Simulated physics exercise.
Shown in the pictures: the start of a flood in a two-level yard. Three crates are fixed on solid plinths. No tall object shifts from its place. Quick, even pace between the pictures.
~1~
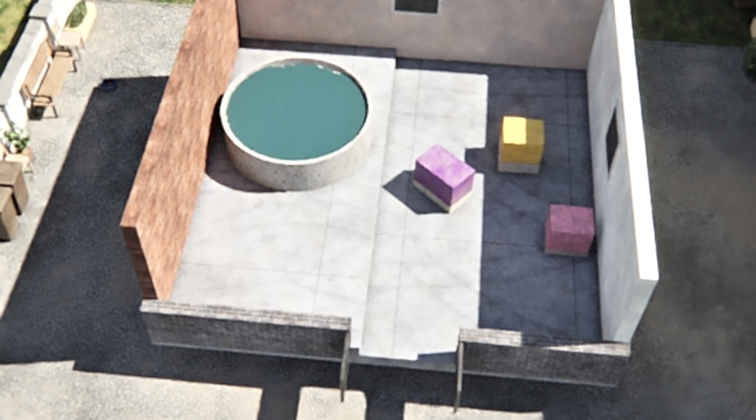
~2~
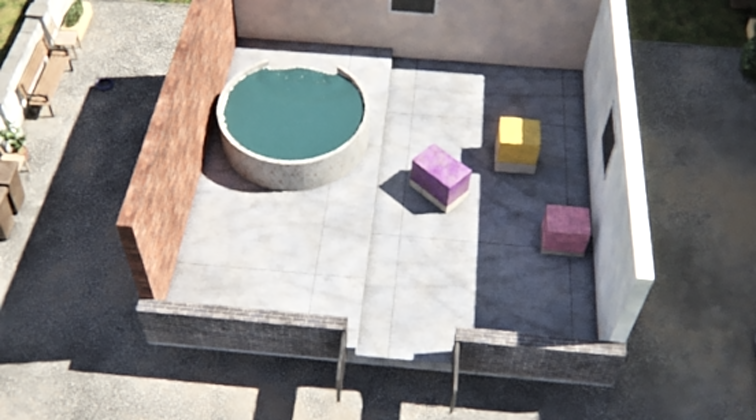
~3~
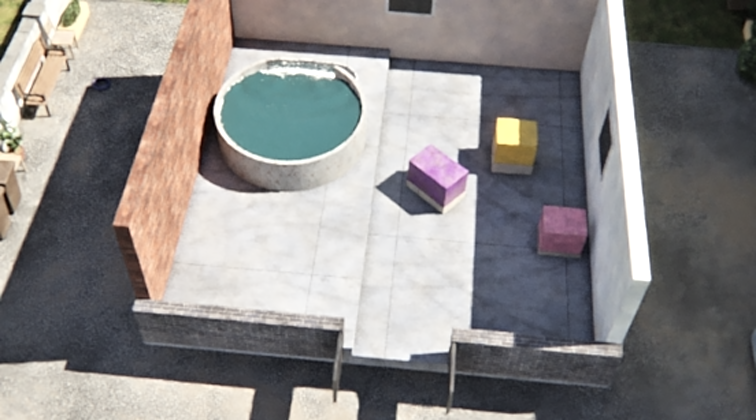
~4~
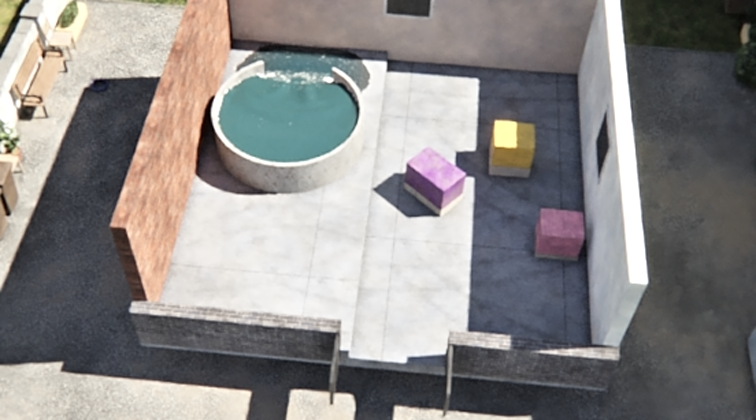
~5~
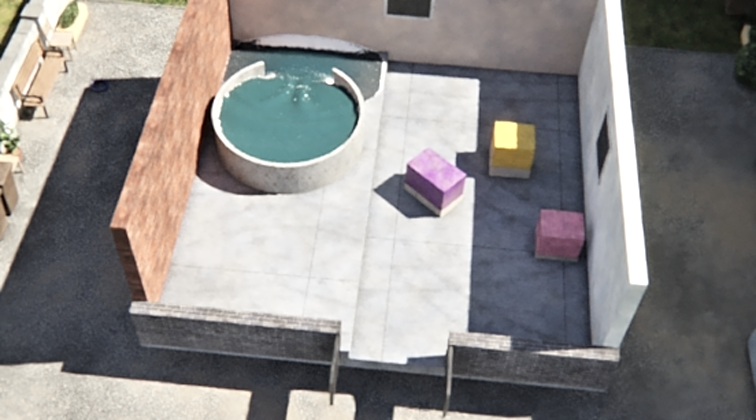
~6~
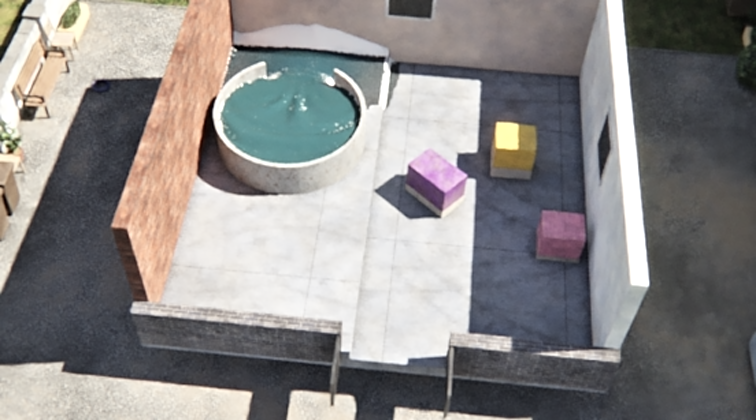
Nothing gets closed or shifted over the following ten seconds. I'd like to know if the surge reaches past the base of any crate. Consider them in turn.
The yellow crate is missed by the water this time; the pink crate is not missed by the water this time; the purple crate is missed by the water this time.
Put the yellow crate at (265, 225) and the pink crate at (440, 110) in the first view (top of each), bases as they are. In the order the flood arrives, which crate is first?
Pink crate.
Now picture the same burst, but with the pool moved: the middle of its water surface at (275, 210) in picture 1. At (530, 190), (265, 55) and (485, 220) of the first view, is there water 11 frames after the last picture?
First unwetted; next drenched; last unwetted.
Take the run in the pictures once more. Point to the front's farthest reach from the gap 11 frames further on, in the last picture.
Pixel estimate: (563, 81).
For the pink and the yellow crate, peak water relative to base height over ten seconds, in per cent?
190 %, then 70 %.
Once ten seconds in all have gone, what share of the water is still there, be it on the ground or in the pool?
About 94 per cent.
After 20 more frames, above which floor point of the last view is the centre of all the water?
About (319, 115) in the last view.
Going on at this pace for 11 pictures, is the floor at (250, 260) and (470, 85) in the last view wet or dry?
The first place is spared and the second is inundated.
A moment on, water covers 10 % of the floor; the yellow crate not reached, the pink crate not reached, the purple crate not reached.
Next, water covers 25 % of the floor; the yellow crate not reached, the pink crate not reached, the purple crate not reached.
Then, water covers 50 % of the floor; the yellow crate water round its plinth, the pink crate not reached, the purple crate water round its plinth.
Later, water covers 75 % of the floor; the yellow crate water round its plinth, the pink crate water round its plinth, the purple crate water round its plinth.
In the end, water covers 90 % of the floor; the yellow crate stayed above the water, the pink crate was topped, the purple crate stayed above the water.
